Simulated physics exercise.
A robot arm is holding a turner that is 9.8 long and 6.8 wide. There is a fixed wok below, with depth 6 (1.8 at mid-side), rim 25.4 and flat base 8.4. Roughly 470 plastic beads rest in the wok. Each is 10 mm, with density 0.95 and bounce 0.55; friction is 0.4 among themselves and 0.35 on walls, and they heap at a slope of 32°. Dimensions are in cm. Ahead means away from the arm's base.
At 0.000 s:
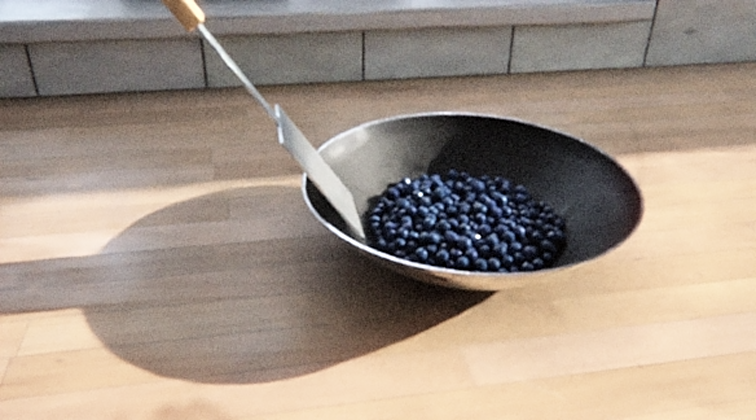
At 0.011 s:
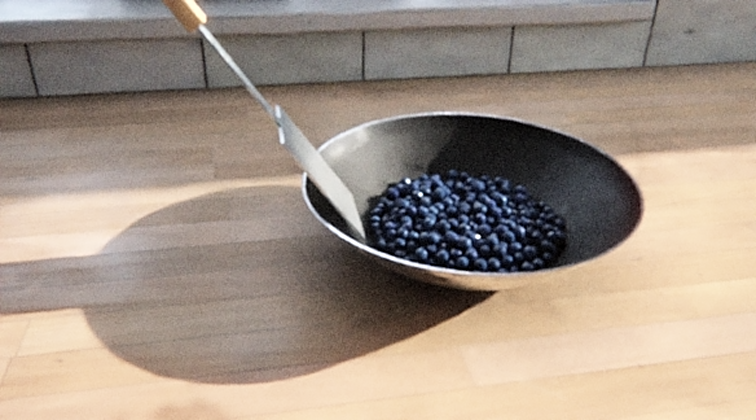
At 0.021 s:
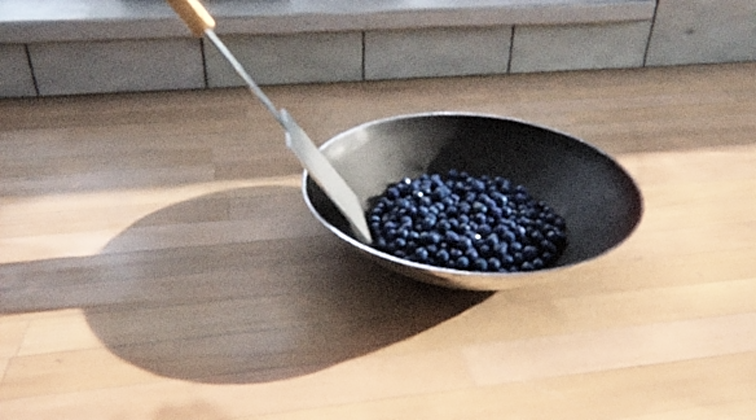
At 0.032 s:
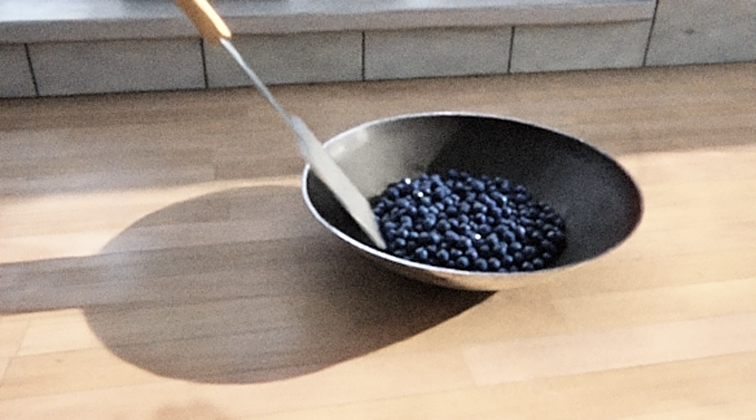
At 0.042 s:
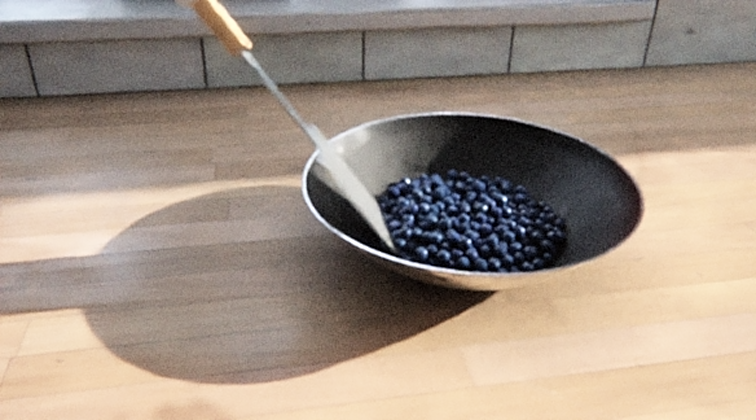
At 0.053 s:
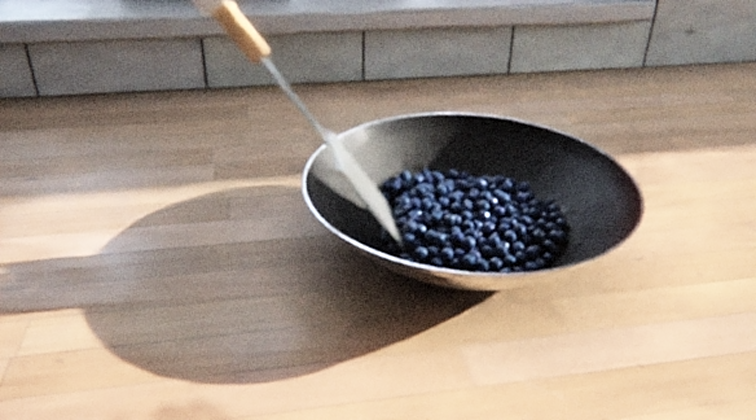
A dark wok of small, round, dark blue pieces sitting on a wooden counter as a turner slides rightward, nudging their edge.
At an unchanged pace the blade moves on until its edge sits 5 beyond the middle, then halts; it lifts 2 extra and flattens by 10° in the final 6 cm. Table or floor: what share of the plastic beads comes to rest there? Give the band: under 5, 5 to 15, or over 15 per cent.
5 to 15 per cent.
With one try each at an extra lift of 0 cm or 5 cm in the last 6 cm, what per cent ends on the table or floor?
Result, in order: Approx. 5 % and 15 %.
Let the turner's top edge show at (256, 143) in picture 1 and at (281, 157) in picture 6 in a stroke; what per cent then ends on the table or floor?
It comes to something like 0 %, give or take.
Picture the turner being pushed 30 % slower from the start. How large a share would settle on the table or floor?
Estimated share: Some 0 %.
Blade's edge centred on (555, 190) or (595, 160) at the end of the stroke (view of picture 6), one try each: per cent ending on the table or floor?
Estimates, in order: 40 % and 45 %.
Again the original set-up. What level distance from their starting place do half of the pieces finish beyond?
Near 4 cm, measured level.
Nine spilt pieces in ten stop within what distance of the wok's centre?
About 40 cm.
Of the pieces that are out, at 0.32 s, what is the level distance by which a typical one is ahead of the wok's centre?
About 18 cm.
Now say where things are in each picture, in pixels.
In the first frame, turner top edge at (279, 123), sloping 56°; upper third of the load around (465, 218), from x 375 to 560, top at y 175; 467 in the wok.
In the second frame, turner top edge at (280, 123), sloping 56°; upper third of the load around (465, 218), from x 375 to 560, top at y 175.
In the third frame, turner top edge at (286, 127), sloping 56°; upper third of the load around (465, 218), from x 375 to 560, top at y 175.
In the fourth frame, turner top edge at (300, 135), sloping 56°; upper third of the load around (469, 218), from x 375 to 560, top at y 175.
In the fifth frame, turner top edge at (317, 143), sloping 56°; upper third of the load around (465, 218), from x 380 to 560, top at y 175.
In the sixth frame, turner top edge at (334, 149), sloping 56°; upper third of the load around (468, 215), from x 385 to 560, top at y 175; 467 in the wok.
By 0.08 s, sloping 56°, highest piece 5 above the table; 467 in the wok.
By 0.11 s, sloping 52°, highest piece 7 above the table; 467 in the wok.
By 0.32 s, sloping 46°, highest piece 7 above the table; 418 in the wok, 26 on the table or floor, 23 on the blade or in flight.
By 1.37 s, sloping 46°, highest piece 5 above the table; 418 in the wok, 49 on the table or floor.
Final count, 418 in the wok, 49 on the table or floor. That is 10 % on the table or floor.
